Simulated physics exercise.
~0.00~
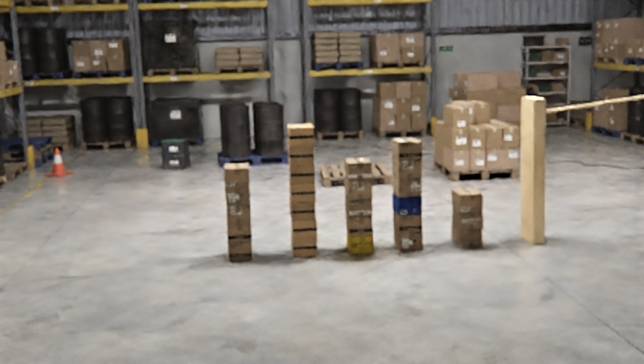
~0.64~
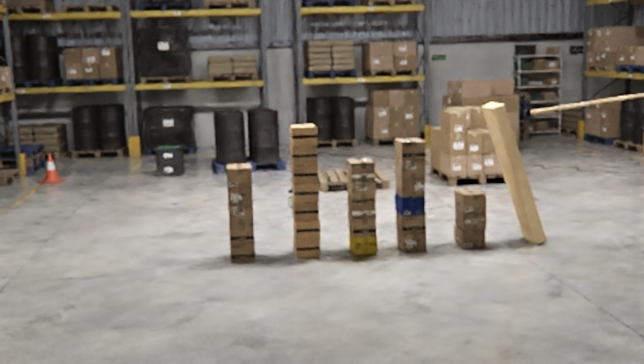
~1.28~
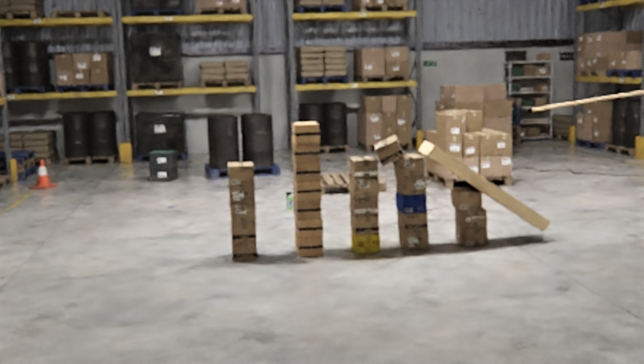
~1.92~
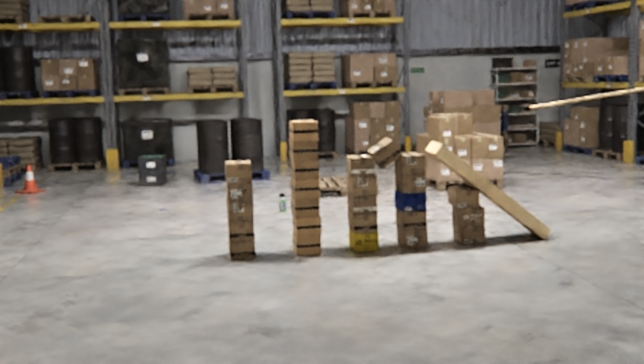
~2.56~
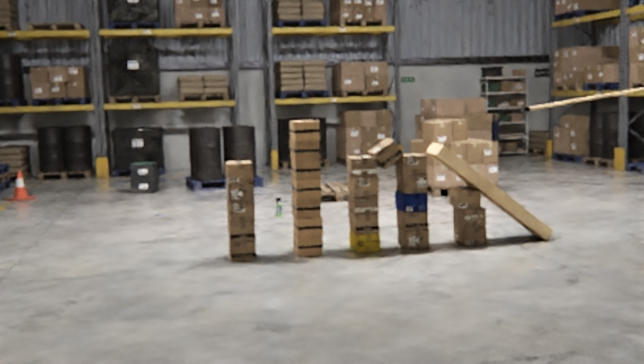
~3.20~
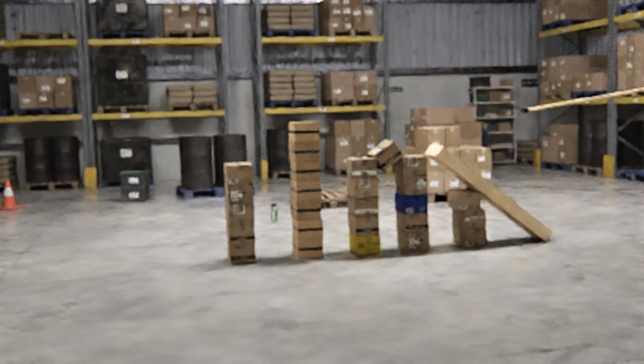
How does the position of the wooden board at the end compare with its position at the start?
At the start the board stands upright at the right end of the row, but at the end it leans to the left, slanting over the short stack against the stack with the blue parcel.
